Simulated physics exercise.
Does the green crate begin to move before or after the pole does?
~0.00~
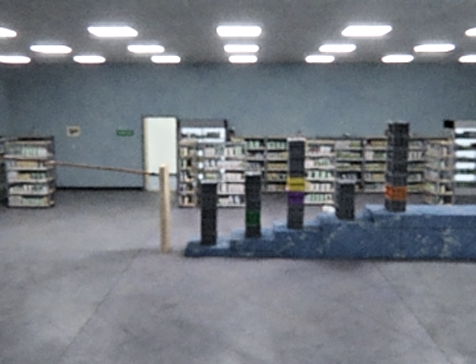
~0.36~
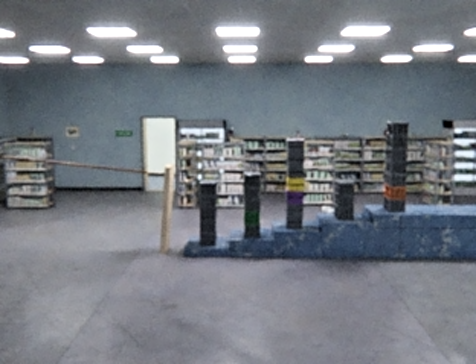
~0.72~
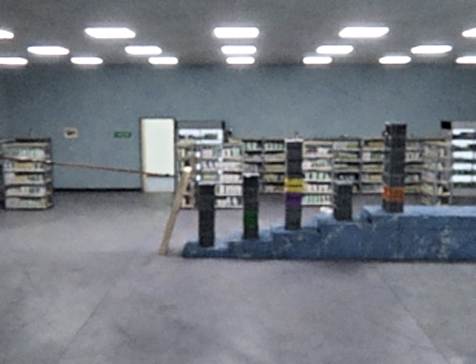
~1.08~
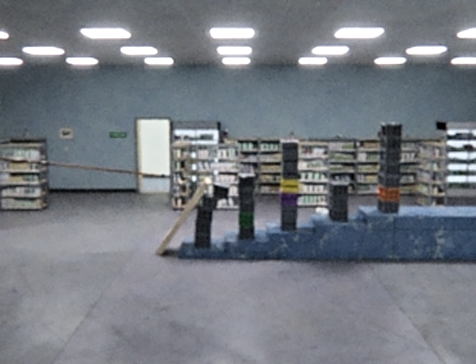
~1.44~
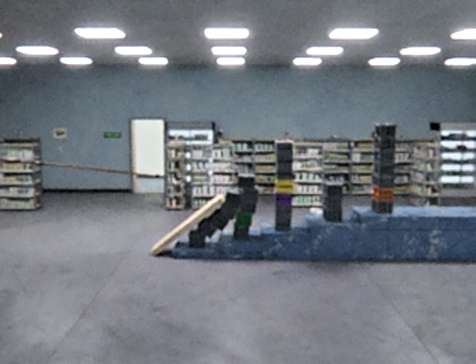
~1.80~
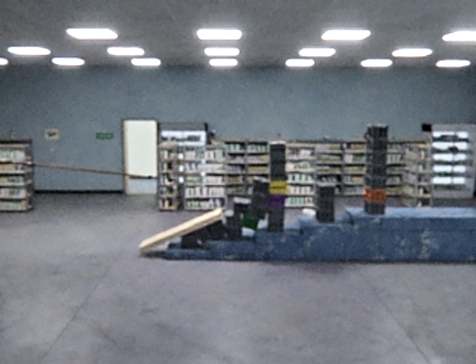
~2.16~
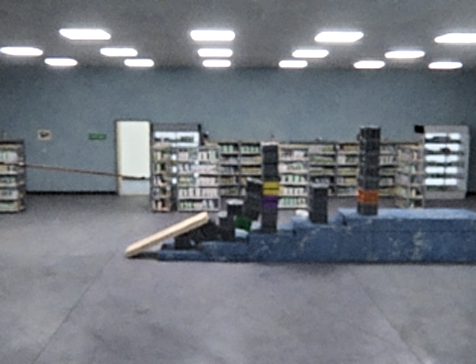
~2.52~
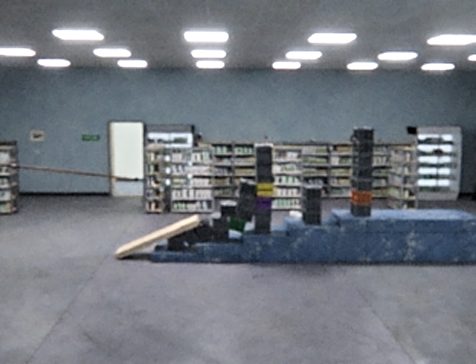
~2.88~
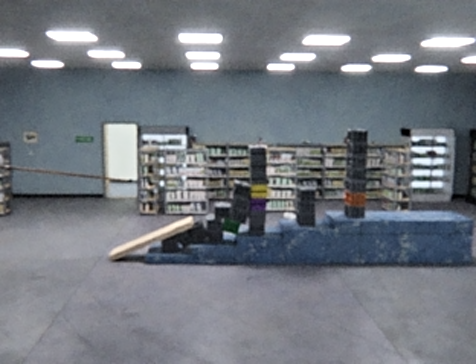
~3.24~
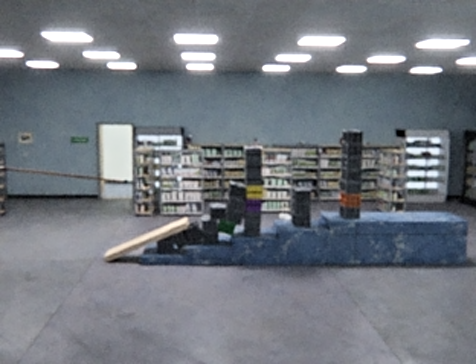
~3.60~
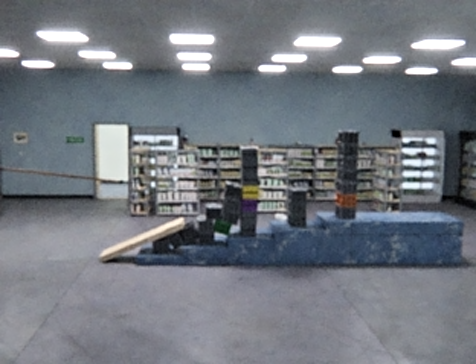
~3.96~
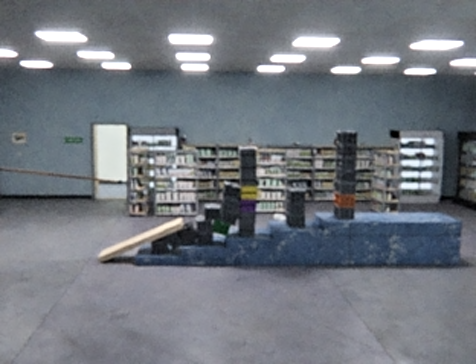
It begins to move after the pole. The pole is already pushing to the right while the green crate is still in place, and the crate shifts and tilts only later, once the first columns give way.
